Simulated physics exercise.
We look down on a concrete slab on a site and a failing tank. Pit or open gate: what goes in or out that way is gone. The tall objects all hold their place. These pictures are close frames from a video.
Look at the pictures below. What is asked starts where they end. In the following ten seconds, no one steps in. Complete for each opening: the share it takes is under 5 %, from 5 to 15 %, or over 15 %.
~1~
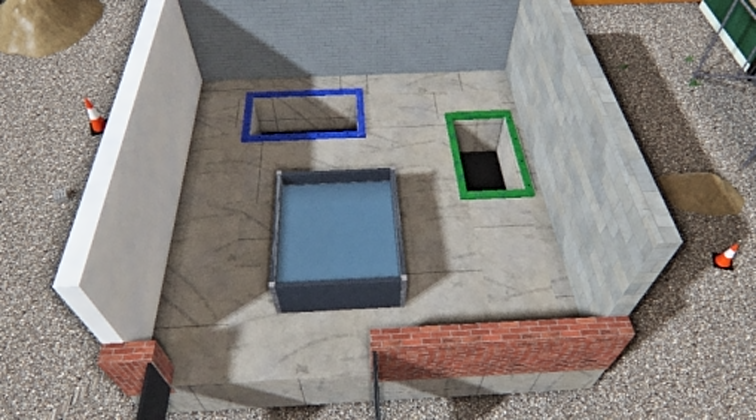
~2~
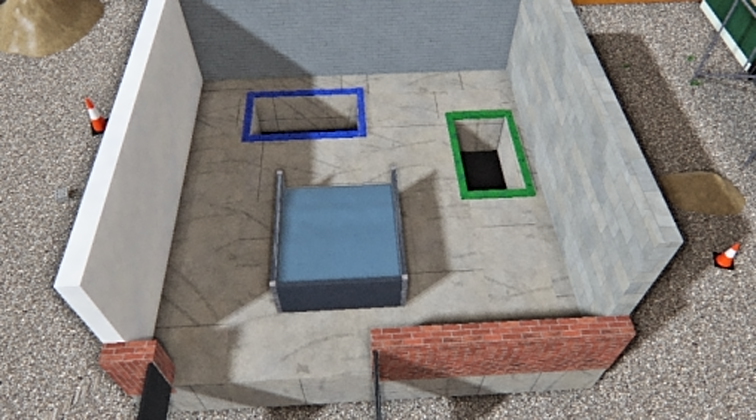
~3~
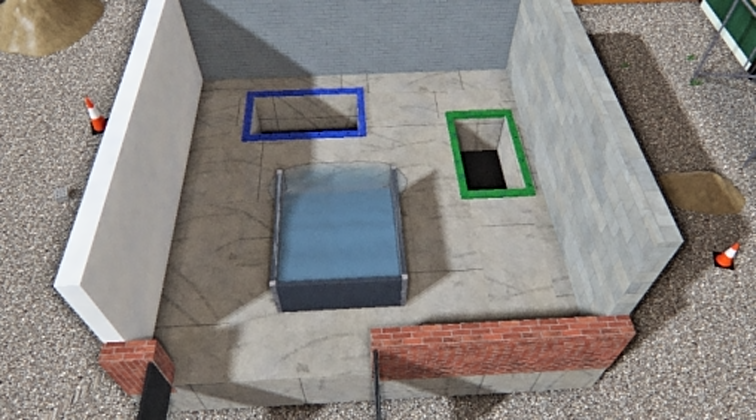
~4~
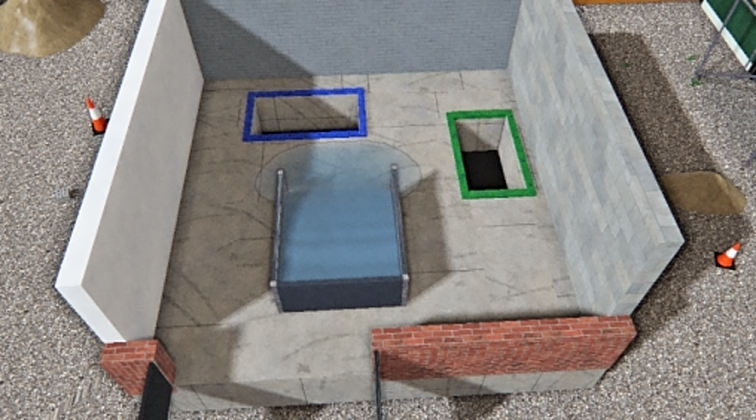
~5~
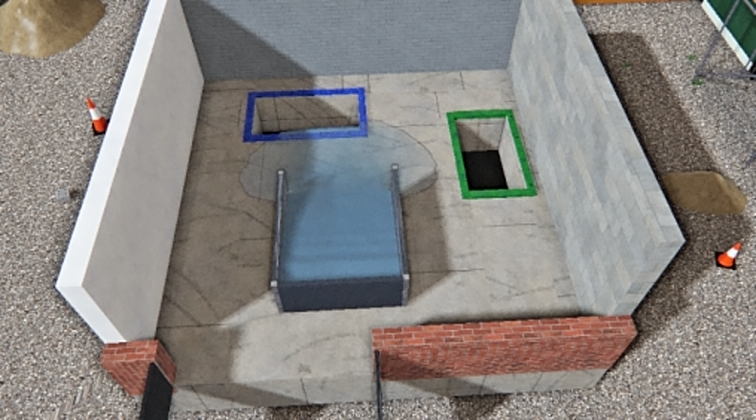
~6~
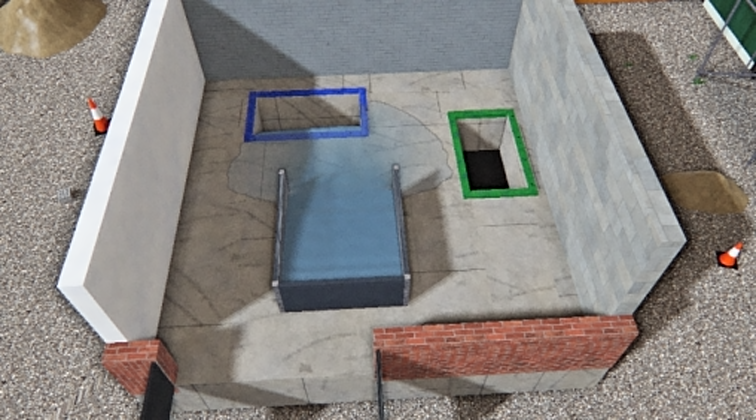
The share the gate takes is under 5 %; the share the green pit takes is from 5 to 15 %; the share the blue pit takes is over 15 %.
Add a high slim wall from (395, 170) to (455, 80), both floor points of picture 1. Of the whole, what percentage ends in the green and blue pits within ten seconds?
The green pit takes 2 per cent and the blue pit 50 per cent.
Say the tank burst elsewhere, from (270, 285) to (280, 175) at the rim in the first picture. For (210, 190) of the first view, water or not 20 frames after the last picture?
Result - sodden.
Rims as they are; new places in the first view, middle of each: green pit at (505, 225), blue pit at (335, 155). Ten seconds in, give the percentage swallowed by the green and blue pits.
My answer: Green gets 0 percent, blue gets 65 percent.
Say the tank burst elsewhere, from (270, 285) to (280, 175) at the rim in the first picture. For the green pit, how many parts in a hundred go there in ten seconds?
Per cent to green: 0.
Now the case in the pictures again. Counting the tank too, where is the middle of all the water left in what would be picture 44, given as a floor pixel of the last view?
Somewhere around (359, 157) in the last view.
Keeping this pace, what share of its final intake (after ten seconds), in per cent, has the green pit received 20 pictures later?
Around 20 %.
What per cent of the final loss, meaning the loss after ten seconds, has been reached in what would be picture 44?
I'd put it at 90 per cent.
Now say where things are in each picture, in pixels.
In the first frame, still water in the open tank at (338, 226).
In the second frame, the front is at a hidden place, out from the gap on the open tank's far side.
In the third frame, the front is at a hidden place, out from the gap on the open tank's far side.
In the fourth frame, the front is at (280, 157), out from the gap on the open tank's far side.
In the fifth frame, water pours out on the open tank's far side and has run to (379, 124).
In the sixth frame, the front is at (375, 105), out from the gap on the open tank's far side.
A moment on, water covers 30 % of the floor; the gate 0 %, the green pit 0 %, the blue pit 15 %.
Next, water covers 35 % of the floor; the gate 0 %, the green pit 0 %, the blue pit 29 %.
Then, water covers 45 % of the floor; the gate 0 %, the green pit 2 %, the blue pit 39 %.
Later, water covers 55 % of the floor; the gate 0 %, the green pit 6 %, the blue pit 43 %.
In the end, water covers 85 % of the floor; the gate 1 %, the green pit 8 %, the blue pit 45 %.
